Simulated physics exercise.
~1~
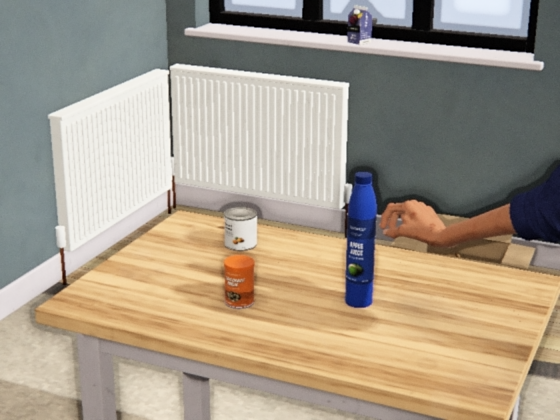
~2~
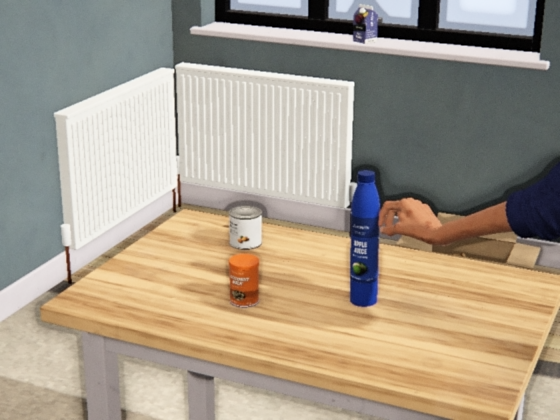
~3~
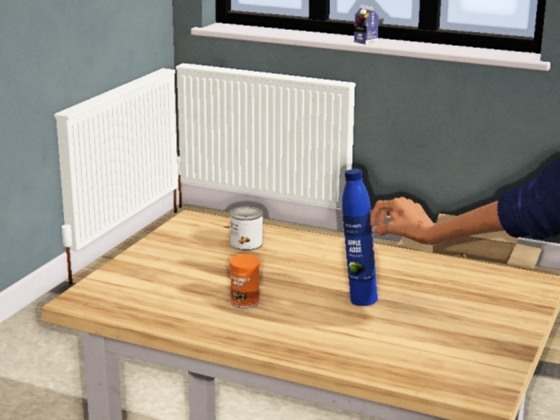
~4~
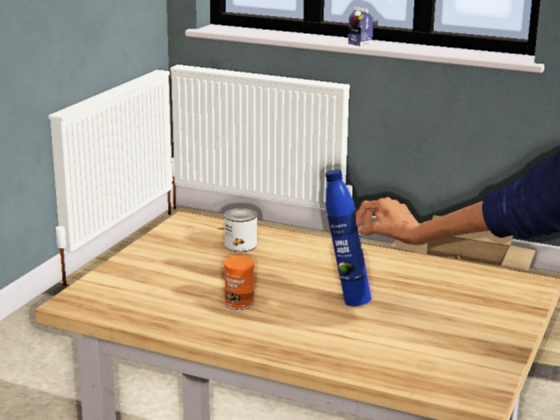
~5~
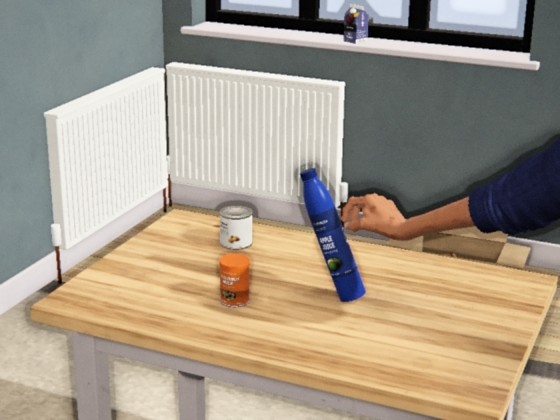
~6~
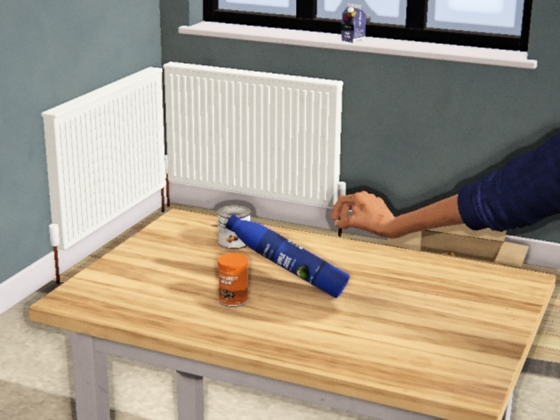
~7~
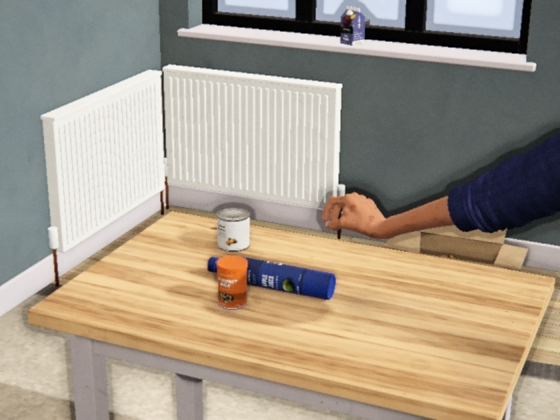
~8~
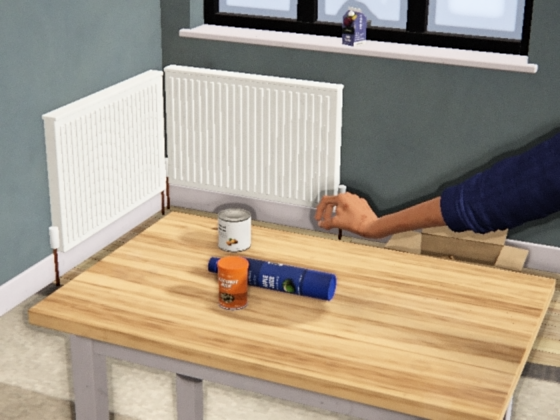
A blue bottle tipped over to the left on a wooden table as a hand reached in from the right and pushed it near the top, and it ended up lying on its side behind the orange tin, while both tins stayed put.
